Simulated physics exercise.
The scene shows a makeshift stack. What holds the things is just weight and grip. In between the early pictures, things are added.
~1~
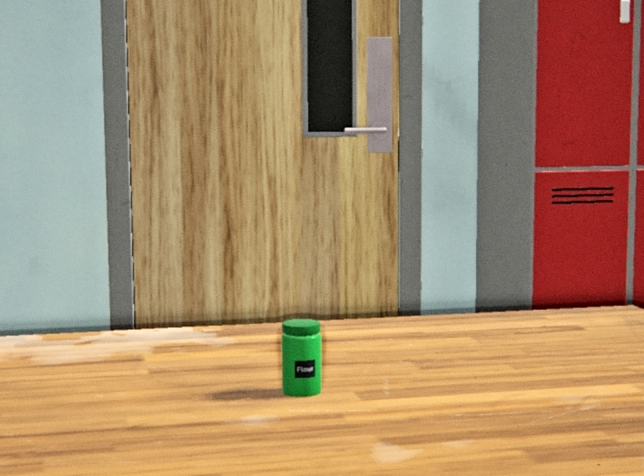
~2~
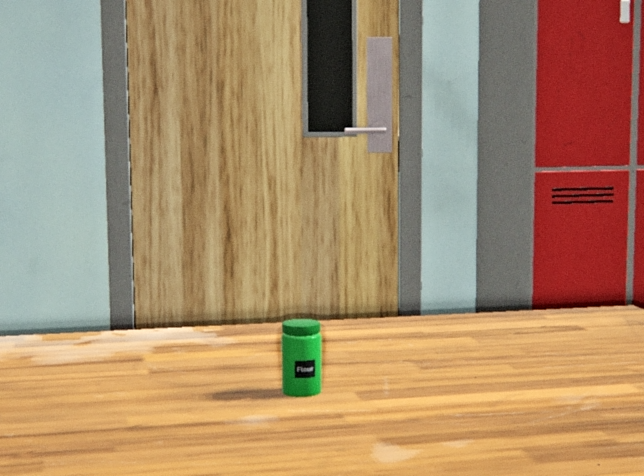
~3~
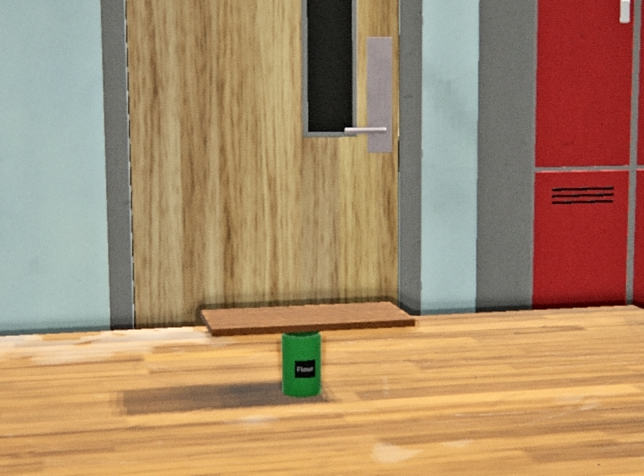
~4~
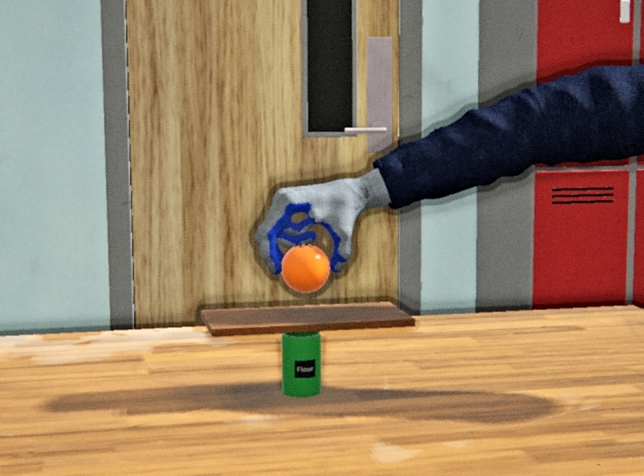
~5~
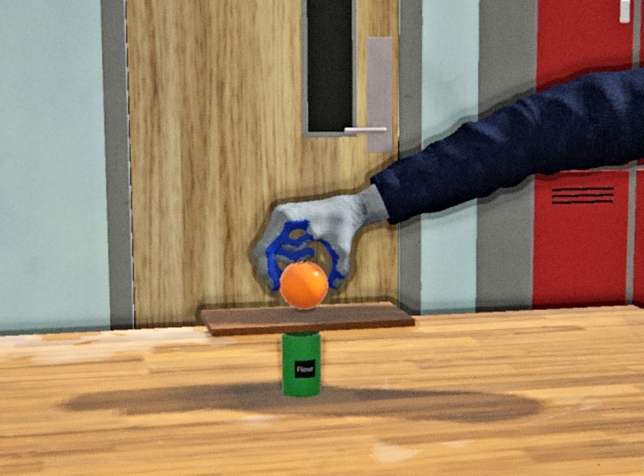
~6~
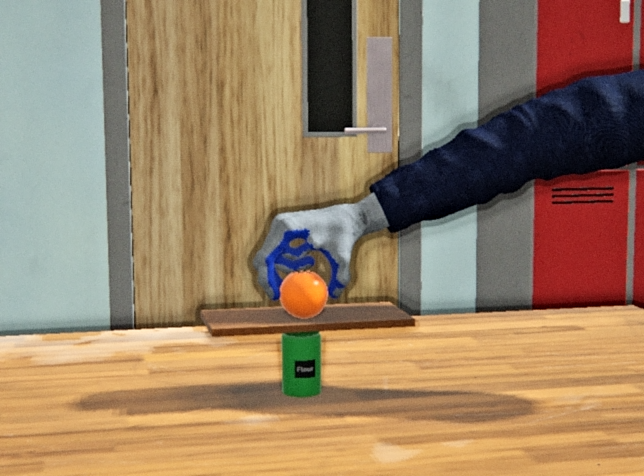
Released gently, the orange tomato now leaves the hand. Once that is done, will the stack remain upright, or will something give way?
The stack remains upright.
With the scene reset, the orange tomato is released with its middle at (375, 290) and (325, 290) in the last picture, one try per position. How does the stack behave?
The first time it tumbles down, but the second time it stays in place.
Then, 0.20 s past the last view, nothing moves.
Then, 0.50 s past the last view, orange tomato resting near (304, 294).
Finally, all 3 still in place. Final places as the last picture's camera would see them, orange tomato near (304, 294). The stack holds.
